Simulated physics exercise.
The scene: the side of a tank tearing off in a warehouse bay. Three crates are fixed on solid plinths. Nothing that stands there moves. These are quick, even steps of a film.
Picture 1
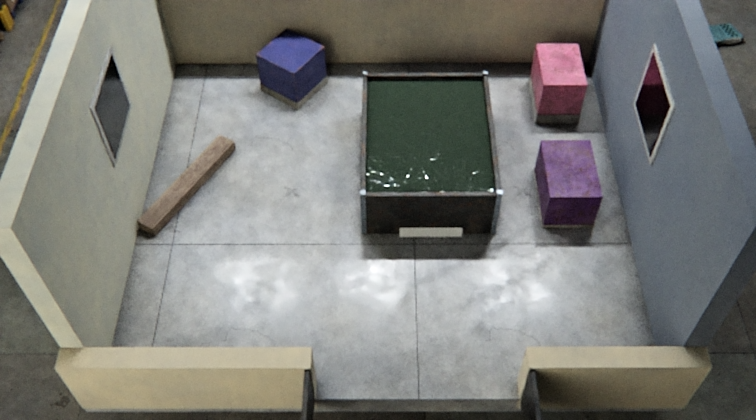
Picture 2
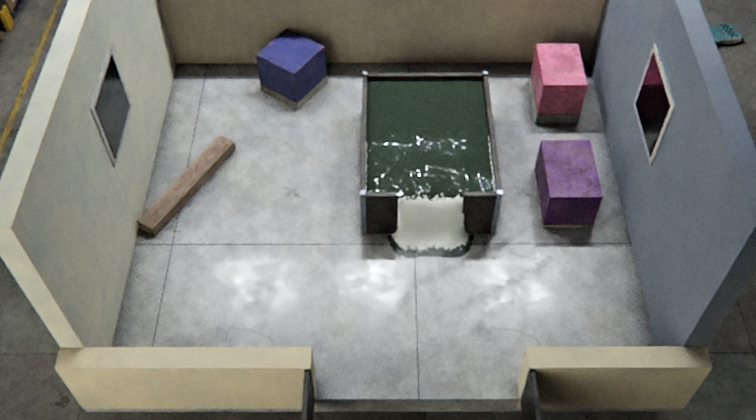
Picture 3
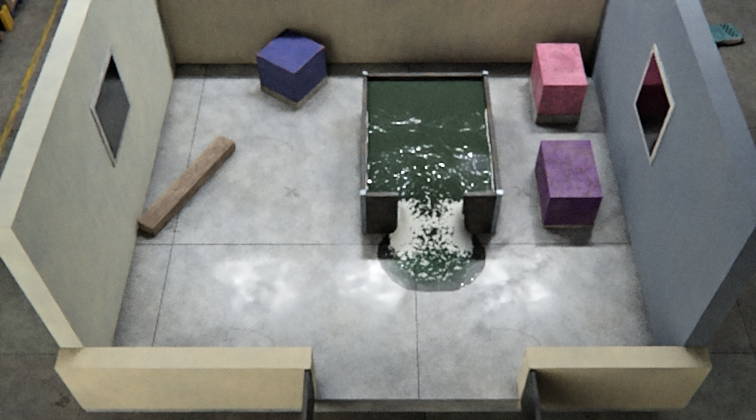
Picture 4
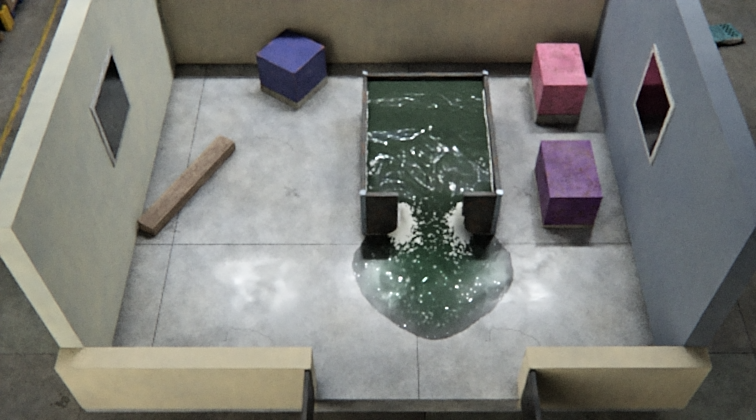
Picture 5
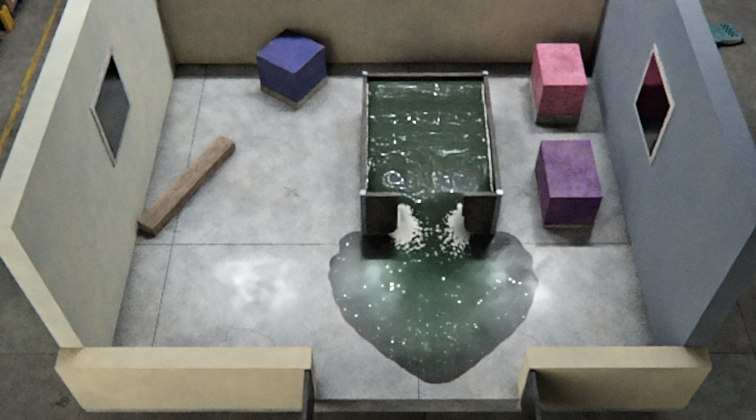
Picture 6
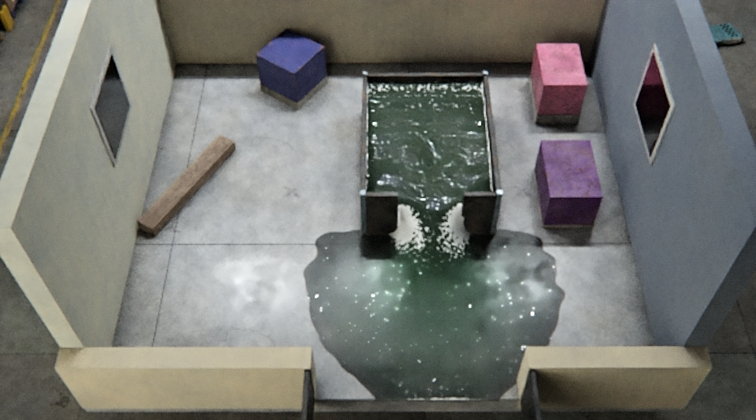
A tank of dark green water stood still between colored blocks, then its front side opened and water poured through the gap, spreading across the gray floor in a widening pool toward the doorway.
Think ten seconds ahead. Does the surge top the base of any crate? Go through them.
The blue crate keeps dry; the pink crate keeps dry; the purple crate is soaked.
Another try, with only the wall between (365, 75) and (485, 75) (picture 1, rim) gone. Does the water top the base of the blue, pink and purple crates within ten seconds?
One by one: Blue crate ends up wet, pink crate is topped, purple crate is topped.
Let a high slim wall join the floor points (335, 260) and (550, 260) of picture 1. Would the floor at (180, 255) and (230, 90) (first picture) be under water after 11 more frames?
In turn: Awash, not flooded.
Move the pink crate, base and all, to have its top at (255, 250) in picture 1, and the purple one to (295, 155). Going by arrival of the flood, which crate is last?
I say the blue-painted one.
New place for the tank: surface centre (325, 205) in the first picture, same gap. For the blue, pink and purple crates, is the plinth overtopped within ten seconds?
Blue remains dry, pink escapes it, purple stays dry.
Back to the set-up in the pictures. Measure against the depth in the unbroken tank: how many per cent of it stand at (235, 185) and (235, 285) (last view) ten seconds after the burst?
In turn 2 and 2 in a hundred.
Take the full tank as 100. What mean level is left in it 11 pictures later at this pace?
Roughly 56 per cent.
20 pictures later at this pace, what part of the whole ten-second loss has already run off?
Some 55 per cent.
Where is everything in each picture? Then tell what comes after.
In the first frame, still water in the open tank at (428, 135).
In the second frame, the front is at (465, 245), out from the gap at (429, 217).
In the third frame, the front is at (458, 282), out from the gap at (429, 219).
In the fourth frame, the front is at (446, 330), out from the gap at (429, 219).
In the fifth frame, the front is at a hidden place, out from the gap at (429, 219).
In the sixth frame, water pours out at (429, 219) and has run to a hidden place.
A moment on, water covers 25 % of the floor; the blue crate not reached, the pink crate not reached, the purple crate not reached.
Next, water covers 30 % of the floor; the blue crate not reached, the pink crate not reached, the purple crate not reached.
Then, water covers 40 % of the floor; the blue crate not reached, the pink crate not reached, the purple crate water round its plinth.
Later, water covers 60 % of the floor; the blue crate not reached, the pink crate water round its plinth, the purple crate water round its plinth.
In the end, water covers 80 % of the floor; the blue crate stayed above the water, the pink crate stayed above the water, the purple crate was topped.
